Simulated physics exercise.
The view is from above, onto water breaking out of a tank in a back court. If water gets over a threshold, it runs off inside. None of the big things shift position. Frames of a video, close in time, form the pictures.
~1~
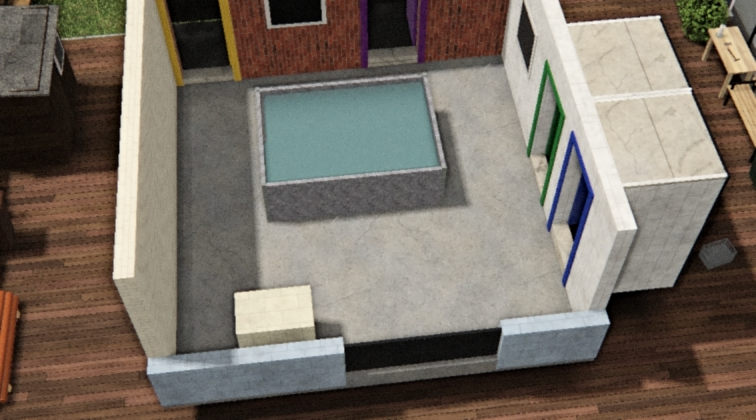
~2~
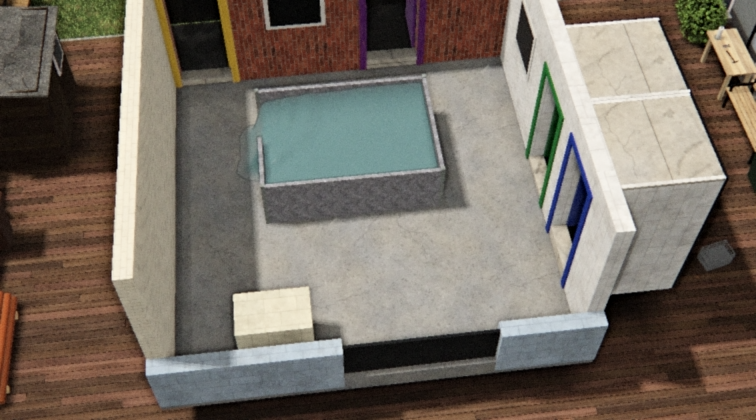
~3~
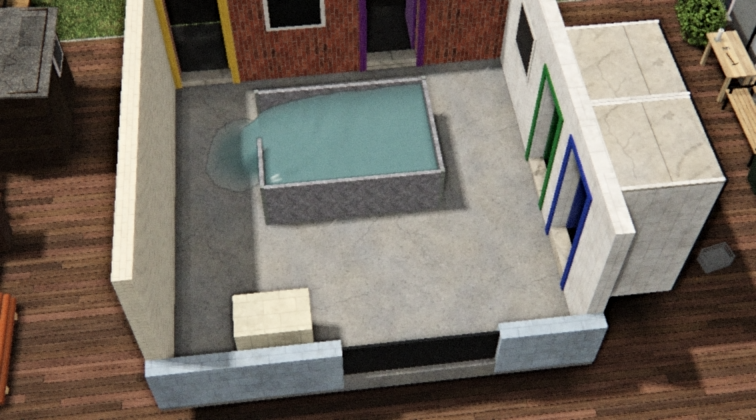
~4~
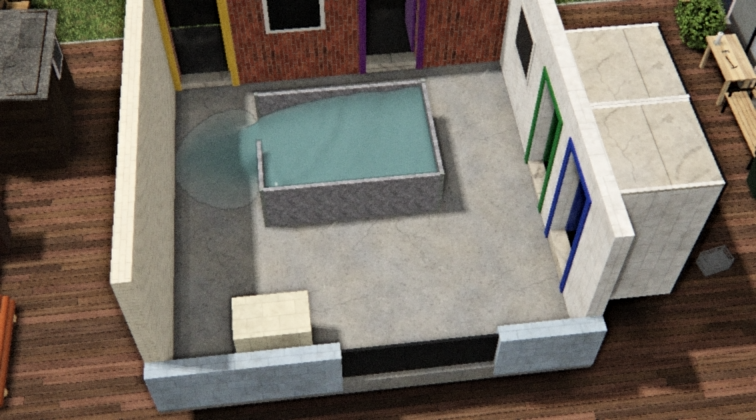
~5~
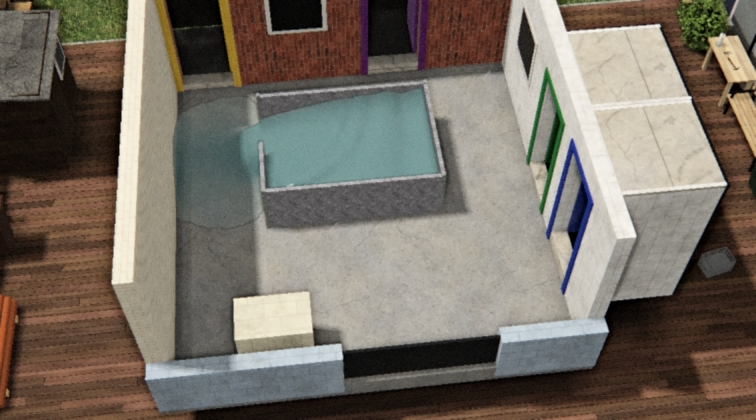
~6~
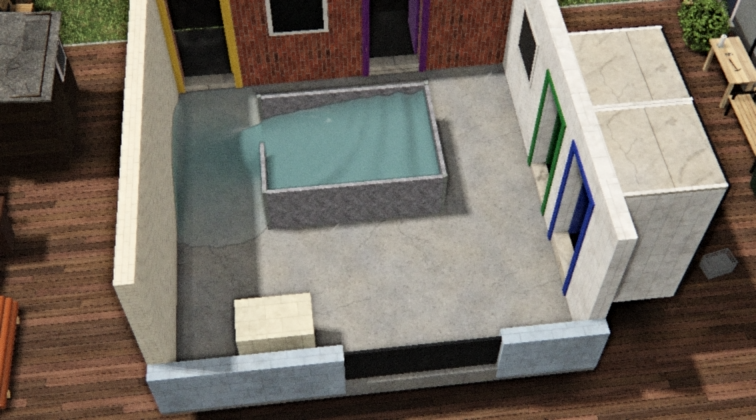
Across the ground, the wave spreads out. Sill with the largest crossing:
Yellow.
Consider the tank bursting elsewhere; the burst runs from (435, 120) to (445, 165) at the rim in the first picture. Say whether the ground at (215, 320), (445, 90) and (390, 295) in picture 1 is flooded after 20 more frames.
Taking them in the order you gave, I'd call them spared, sodden and sodden.
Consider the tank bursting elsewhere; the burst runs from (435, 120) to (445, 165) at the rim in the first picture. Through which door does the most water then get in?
I say the green-painted one.
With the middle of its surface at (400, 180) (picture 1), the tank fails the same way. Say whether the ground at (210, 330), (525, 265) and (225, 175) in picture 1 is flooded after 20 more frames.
One after the other: Awash, not flooded, wet.
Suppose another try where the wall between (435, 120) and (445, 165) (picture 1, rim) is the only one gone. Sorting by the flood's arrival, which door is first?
That would be the green door, I reckon.
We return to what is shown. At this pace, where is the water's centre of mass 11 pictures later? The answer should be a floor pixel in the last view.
It is near (302, 177).
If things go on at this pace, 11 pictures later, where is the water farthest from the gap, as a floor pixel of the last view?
Approximate pixel: (177, 388).
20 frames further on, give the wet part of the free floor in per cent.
About 60 percent.
A moment on, water covers 20 % of the floor; yellow door some in, blue door not reached, green door not reached, purple door not reached.
Next, water covers 35 % of the floor; yellow door a lot in, blue door not reached, green door not reached, purple door not reached.
Then, water covers 60 % of the floor; yellow door a lot in, blue door not reached, green door not reached, purple door wet at the sill, nothing in.
Later, water covers 95 % of the floor; yellow door a lot in, blue door wet at the sill, nothing in, green door wet at the sill, nothing in, purple door wet at the sill, nothing in.
In the end, water covers 100 % of the floor; yellow door a lot in, blue door wet at the sill, nothing in, green door some in, purple door wet at the sill, nothing in; the yellow door has let in the most.
